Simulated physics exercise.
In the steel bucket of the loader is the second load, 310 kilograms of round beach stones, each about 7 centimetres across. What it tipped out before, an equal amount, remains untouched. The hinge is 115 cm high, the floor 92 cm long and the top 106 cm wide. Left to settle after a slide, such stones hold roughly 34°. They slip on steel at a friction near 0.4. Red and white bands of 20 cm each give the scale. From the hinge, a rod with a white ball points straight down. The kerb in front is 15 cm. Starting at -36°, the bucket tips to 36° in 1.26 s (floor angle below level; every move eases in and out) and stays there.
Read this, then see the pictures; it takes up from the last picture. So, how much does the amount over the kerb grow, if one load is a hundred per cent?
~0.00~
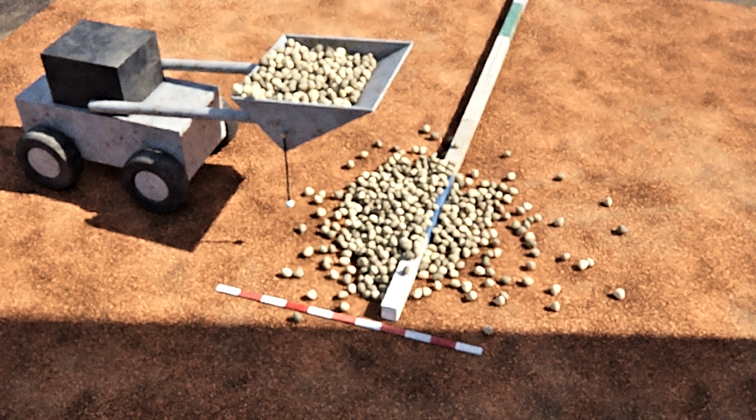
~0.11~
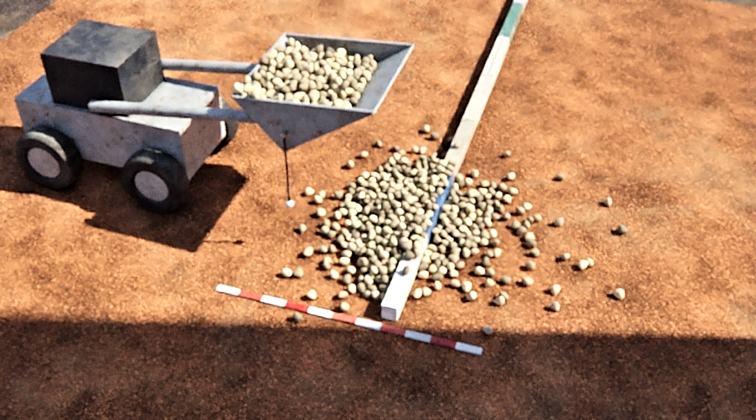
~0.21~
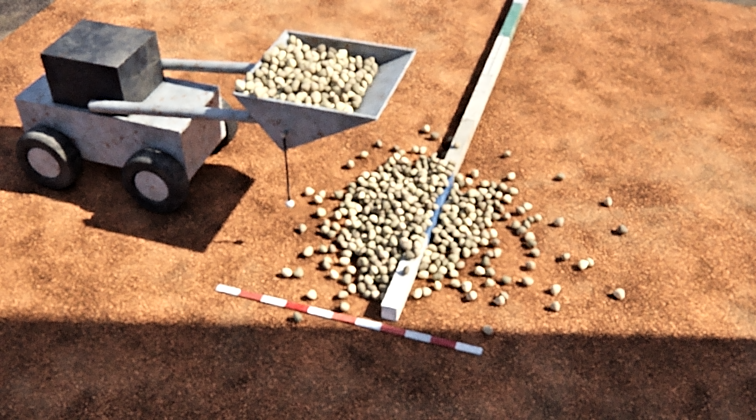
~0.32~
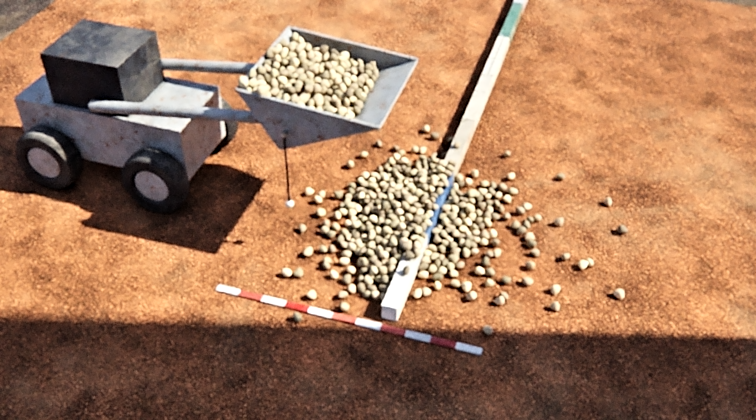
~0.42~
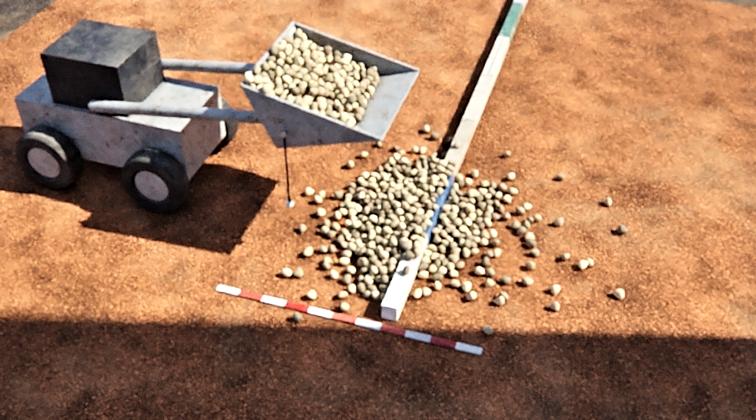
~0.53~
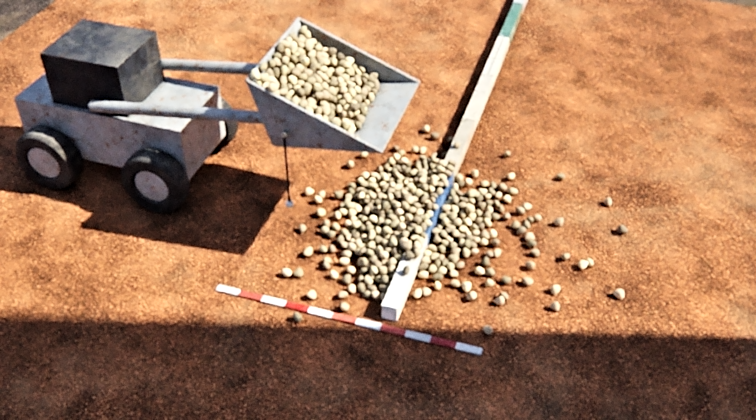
It grows by around 45 per cent.
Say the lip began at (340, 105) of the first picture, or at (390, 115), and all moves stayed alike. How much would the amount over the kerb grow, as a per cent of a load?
Close to 10 per cent, followed by close to 70 per cent.
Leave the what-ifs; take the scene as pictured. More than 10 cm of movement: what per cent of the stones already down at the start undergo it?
Close to 15 per cent.
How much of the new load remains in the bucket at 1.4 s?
Still inside: Some 55 %.
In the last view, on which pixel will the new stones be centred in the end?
They end up centred around (419, 212).
After 0.9 s the floor is at 24°; in per cent of one load, 100 in the bucket, 76 on this side of the kerb, 24 over the kerb; the foremost stones are at (588, 262).
After 1.4 s the floor is at 36°; in per cent of one load, 57 in the bucket, 119 on this side of the kerb, 24 over the kerb; the foremost stones are at (588, 262).
After 1.7 s the floor is at 36°; in per cent of one load, 13 in the bucket, 142 on this side of the kerb, 45 over the kerb; the foremost stones are at (588, 262).
After 4.2 s the floor is at 36°; in per cent of one load, 0 in the bucket, 131 on this side of the kerb, 70 over the kerb; the foremost stones are at (599, 252). Net gain over the kerb, 45.
